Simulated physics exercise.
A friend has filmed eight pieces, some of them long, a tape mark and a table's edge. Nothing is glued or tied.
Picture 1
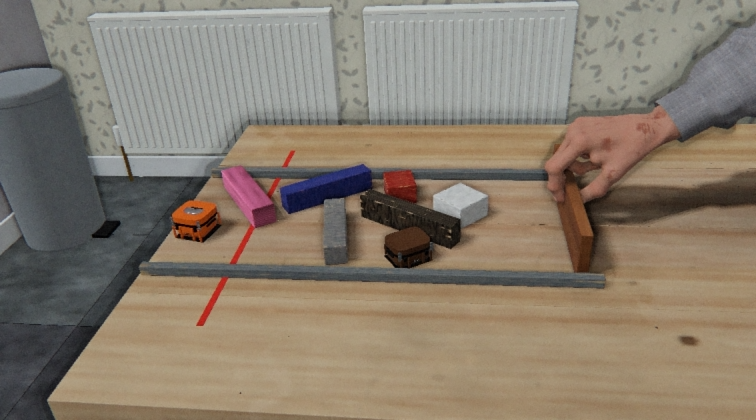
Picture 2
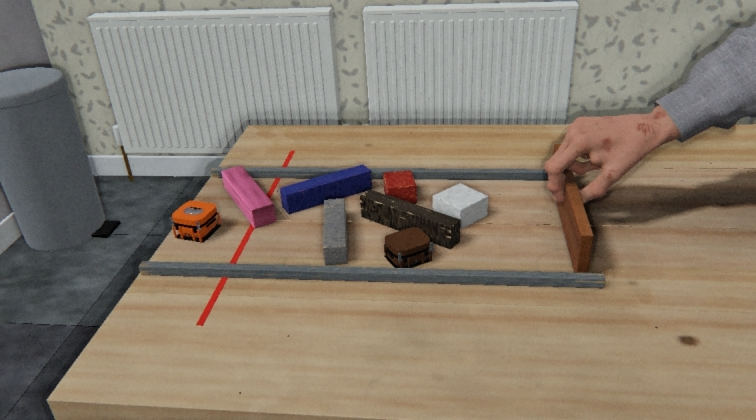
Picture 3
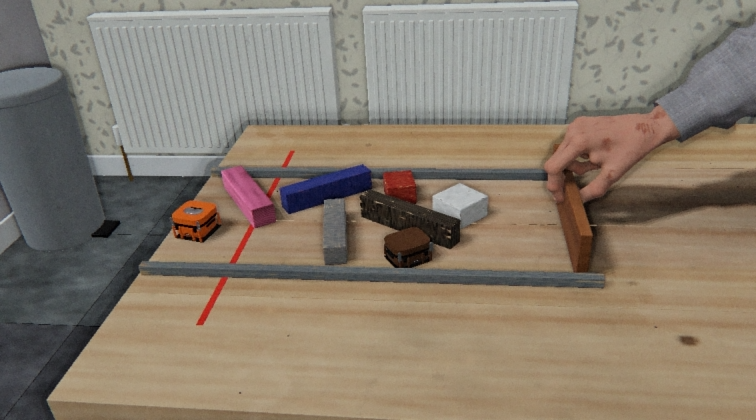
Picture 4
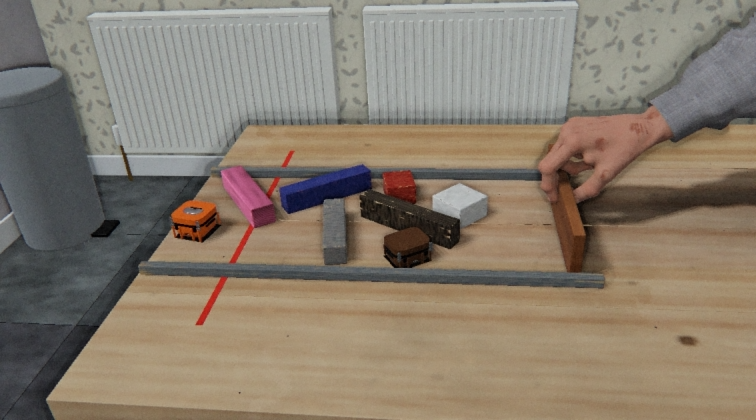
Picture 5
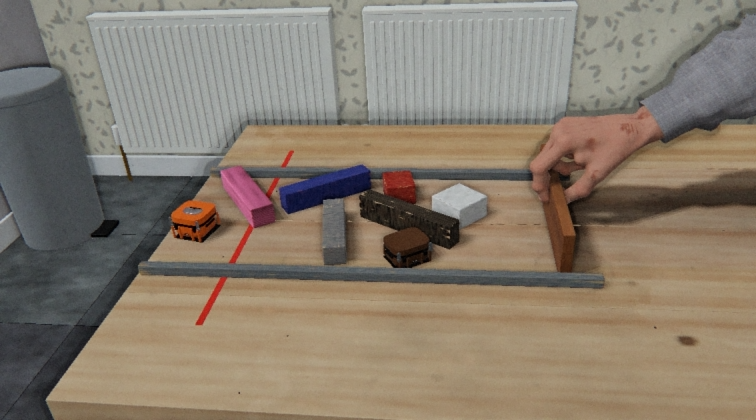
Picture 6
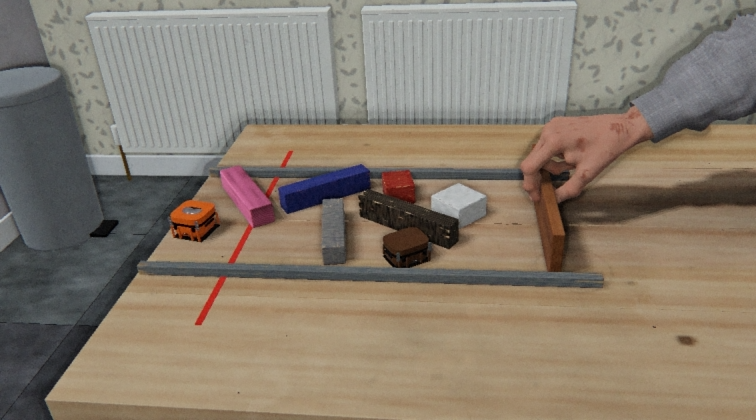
A hand at the right grips an upright orange-brown board on a pale wooden table, seen from above at an angle, with white radiators and a grey bin behind. Between two grey rails lie pink, blue, grey and black bars, red and white blocks and a brown case, with an orange case left of a red tape line. The hand slides the board slightly left while the pieces and view stay practically still.
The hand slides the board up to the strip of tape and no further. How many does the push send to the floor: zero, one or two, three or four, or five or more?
The number that fall off is one or two.
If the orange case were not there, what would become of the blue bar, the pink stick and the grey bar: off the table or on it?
The blue bar holds on, the pink stick tumbles off, the grey bar is kept.
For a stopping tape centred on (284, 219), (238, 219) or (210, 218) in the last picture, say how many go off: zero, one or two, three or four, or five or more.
One after another: 1 or 2; three or four; 5 or more.
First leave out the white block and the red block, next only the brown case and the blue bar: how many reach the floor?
It would be 1 and 2.
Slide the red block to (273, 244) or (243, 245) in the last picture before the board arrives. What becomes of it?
The red block is kept; holds on.
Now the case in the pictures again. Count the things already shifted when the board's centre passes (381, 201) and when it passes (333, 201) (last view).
6 and 8.
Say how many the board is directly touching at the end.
That makes 4.
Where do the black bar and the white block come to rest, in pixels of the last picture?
The black bar at (209, 213), the white block at (232, 202).
Early on, none off yet; orange case at rest near (195, 221); pink stick at rest near (246, 195); blue bar at rest near (326, 188).
A while later, none off yet; orange case moving near (185, 223); pink stick travelled a little near (221, 197); blue bar travelled a little near (277, 187).
Finally, the number that fall off is one or two; lost, pink stick and orange case.
